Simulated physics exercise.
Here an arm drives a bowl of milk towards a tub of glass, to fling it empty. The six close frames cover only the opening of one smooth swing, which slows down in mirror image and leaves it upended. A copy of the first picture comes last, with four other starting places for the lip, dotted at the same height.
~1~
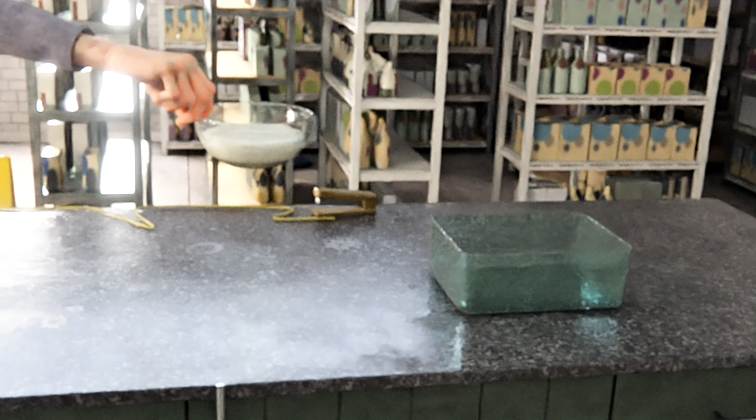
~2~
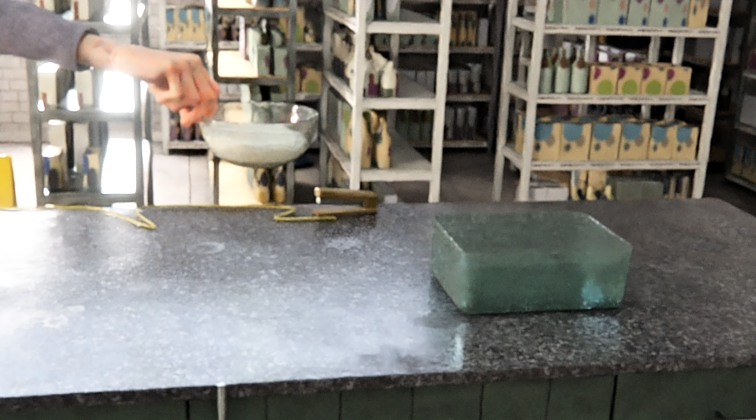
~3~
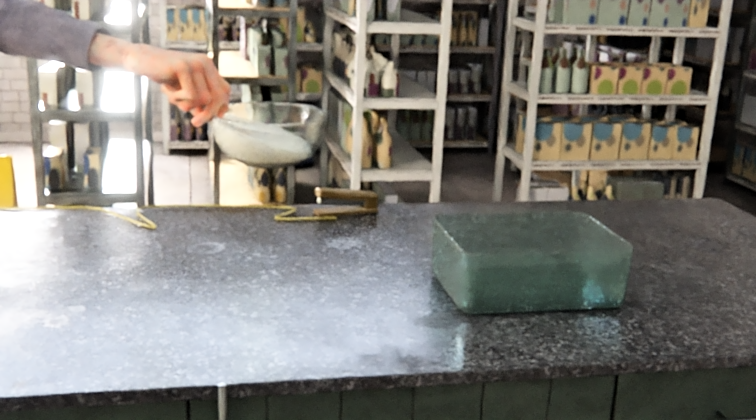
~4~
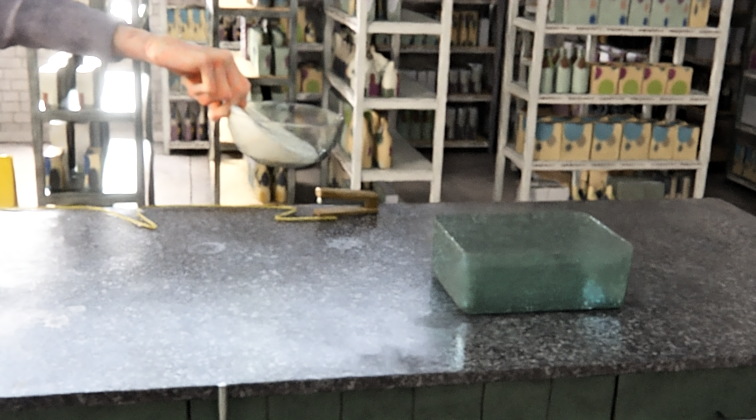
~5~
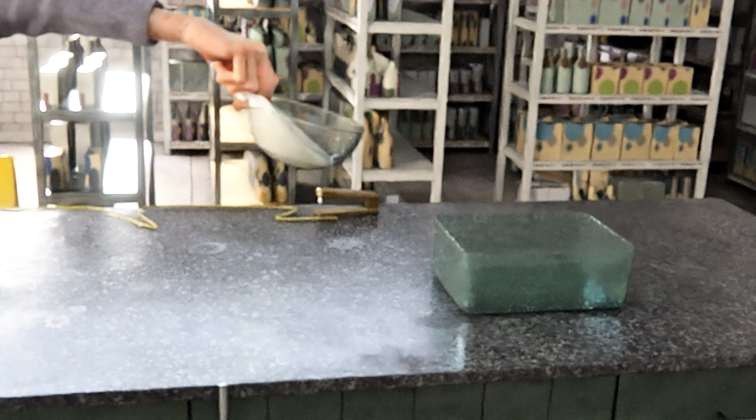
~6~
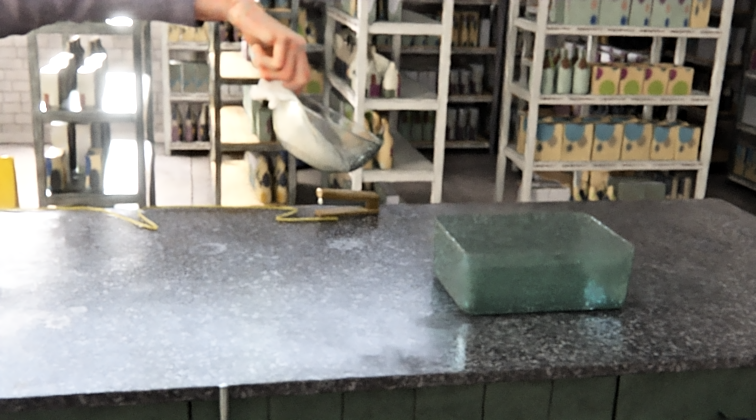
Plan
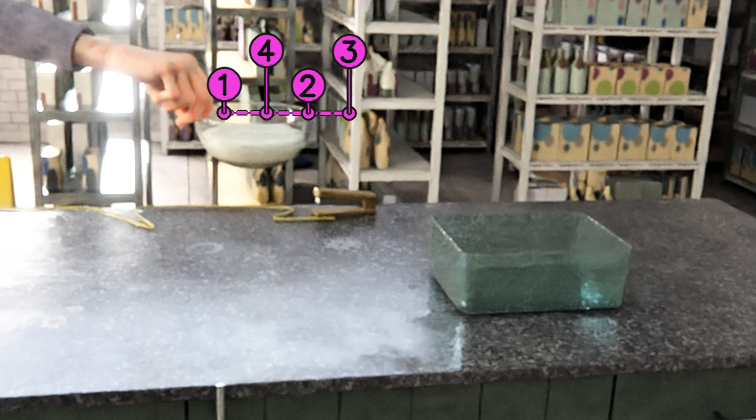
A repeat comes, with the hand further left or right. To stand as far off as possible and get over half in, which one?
The limit is 3.
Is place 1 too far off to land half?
Yes, that goes wrong.
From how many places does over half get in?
One of them.
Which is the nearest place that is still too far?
That is place 2.
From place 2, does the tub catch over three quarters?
No, it does not.
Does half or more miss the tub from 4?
Yes, that goes wrong.
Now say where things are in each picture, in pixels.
Upright, lip at (311, 113); tub from (457, 312) to (621, 305); nothing has left yet.
Upright, lip at (316, 112); nothing has left yet.
Upright, lip at (326, 113); nothing has left yet.
Tipped about 5°, lip at (342, 117); milk is over the rim, down to (242, 109).
Tipped about 14°, lip at (362, 126); milk is over the rim, down to (269, 104).
Tipped about 27°, lip at (380, 140); milk is over the rim, down to (269, 103).
On the marked copy, 1 at (224, 112); 2 at (308, 113); 3 at (349, 113); 4 at (266, 112).
With 1, about 0 % lands in the tub, 99 % falls short.
With 2, about 34 % lands in the tub, 61 % falls short and 4 % goes beside or beyond.
With 3, about 63 % lands in the tub, 26 % falls short and 10 % goes beside or beyond.
With 4, about 9 % lands in the tub, 88 % falls short and 3 % goes beside or beyond.
